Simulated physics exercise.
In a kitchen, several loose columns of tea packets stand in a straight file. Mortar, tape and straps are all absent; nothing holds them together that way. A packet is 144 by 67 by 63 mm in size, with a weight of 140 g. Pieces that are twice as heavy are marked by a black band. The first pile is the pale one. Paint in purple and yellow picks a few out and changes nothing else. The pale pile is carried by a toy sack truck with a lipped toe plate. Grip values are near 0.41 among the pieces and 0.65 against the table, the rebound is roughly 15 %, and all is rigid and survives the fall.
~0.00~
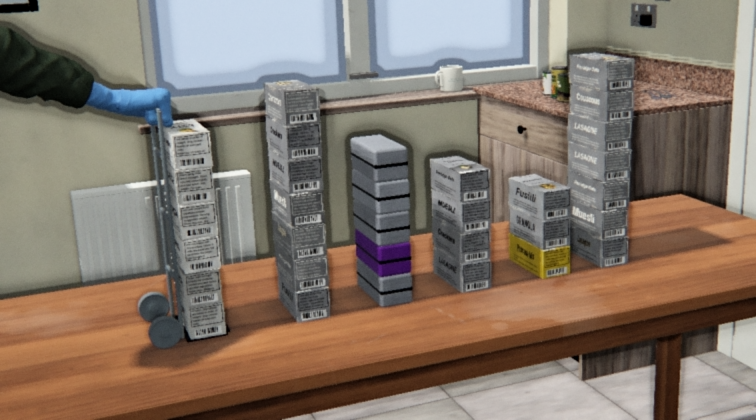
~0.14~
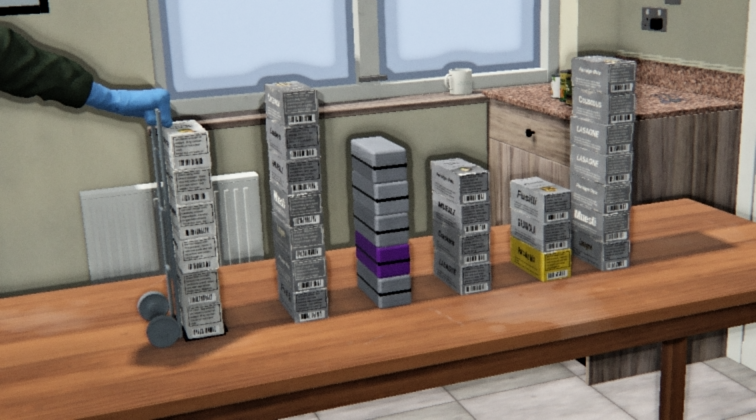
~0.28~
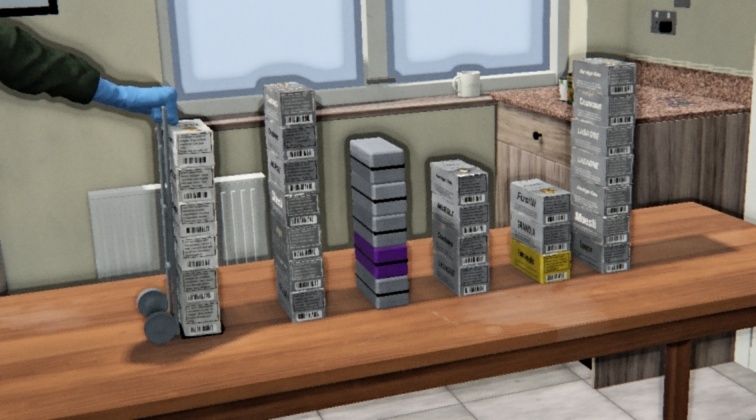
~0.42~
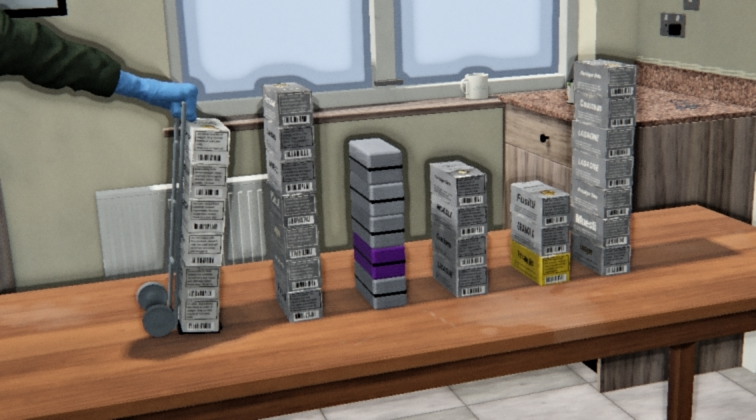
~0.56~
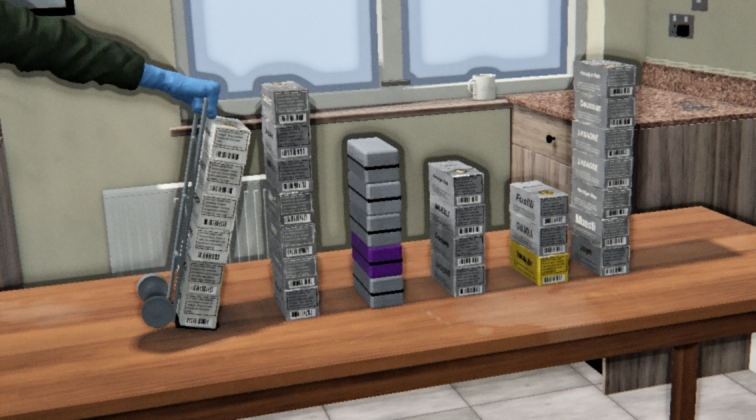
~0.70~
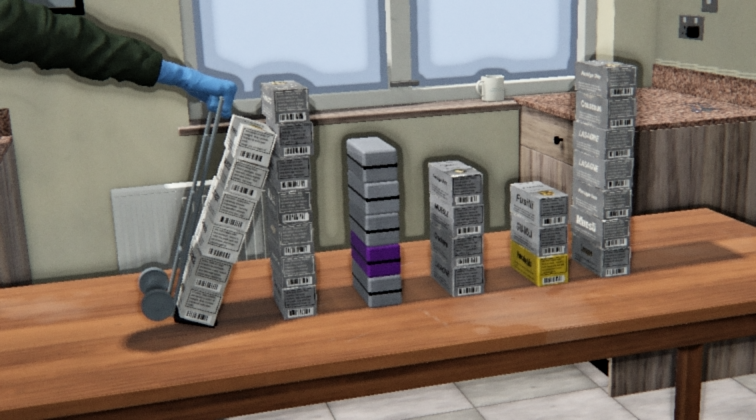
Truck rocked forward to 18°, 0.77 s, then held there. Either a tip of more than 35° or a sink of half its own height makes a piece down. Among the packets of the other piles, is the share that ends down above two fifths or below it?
It is above two fifths.
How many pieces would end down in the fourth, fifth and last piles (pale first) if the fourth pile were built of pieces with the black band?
Fourth: 4; fifth: 2; last: 6.
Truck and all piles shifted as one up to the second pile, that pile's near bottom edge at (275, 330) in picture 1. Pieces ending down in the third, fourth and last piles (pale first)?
Then third 4, fourth 4, last 7.
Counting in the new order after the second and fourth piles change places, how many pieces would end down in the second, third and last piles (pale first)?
After the swap, the second pile would have 4 down, the third 5 and the last 7.
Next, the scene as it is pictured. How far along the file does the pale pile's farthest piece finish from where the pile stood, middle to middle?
Distance along: Near 40 cm.
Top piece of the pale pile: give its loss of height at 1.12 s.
Roughly 6 cm lower.
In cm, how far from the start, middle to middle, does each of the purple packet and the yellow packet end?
Purple shifts 14 cm and yellow shifts 2 cm.
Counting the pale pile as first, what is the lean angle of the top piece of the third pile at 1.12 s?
It tilts close to 0 degrees.
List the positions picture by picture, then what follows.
In the first frame (pixels give the middle of a visible side; the camera moves round a little), truck frame (164, 159) 0° forward; purple packet (396, 261); yellow packet (525, 255); none of the others has stirred.
Truck frame (163, 159) 0° forward; purple packet (394, 262), in the second frame.
Truck frame (167, 156) 2° forward; purple packet (392, 263), in the third frame.
Truck frame (182, 151) 7° forward, top of the pale pile leaning 7°; yellow packet (525, 262); none of the others has stirred, in the fourth frame.
Truck frame (200, 146) 13° forward, top of the pale pile leaning 14°; yellow packet (524, 262); none of the others has stirred, in the fifth frame.
Truck frame (212, 144) 17° forward, top of the pale pile leaning 20°; yellow packet (524, 262); purple packet (384, 262); one has shifted, in the sixth frame.
After 1.12 s, 6 of the pale pile down; none of the 26 other packets down, 9 disturbed.
After 1.50 s, 6 of the pale pile down; 12 of the 26 other packets down; purple packet 49° from how it stood, 24 mm lower.
After 2.22 s, 6 of the pale pile down; 25 of the 26 other packets down; purple packet 6 cm lower; yellow packet 14 mm from its place.
In the end (2.9 s), 6 of the pale pile down; 25 of the 26 other packets down; purple packet 6 cm lower; yellow packet 14 mm from its place. That is 96 per cent. From the last view, middles, purple packet near (434, 274), yellow packet near (544, 260).
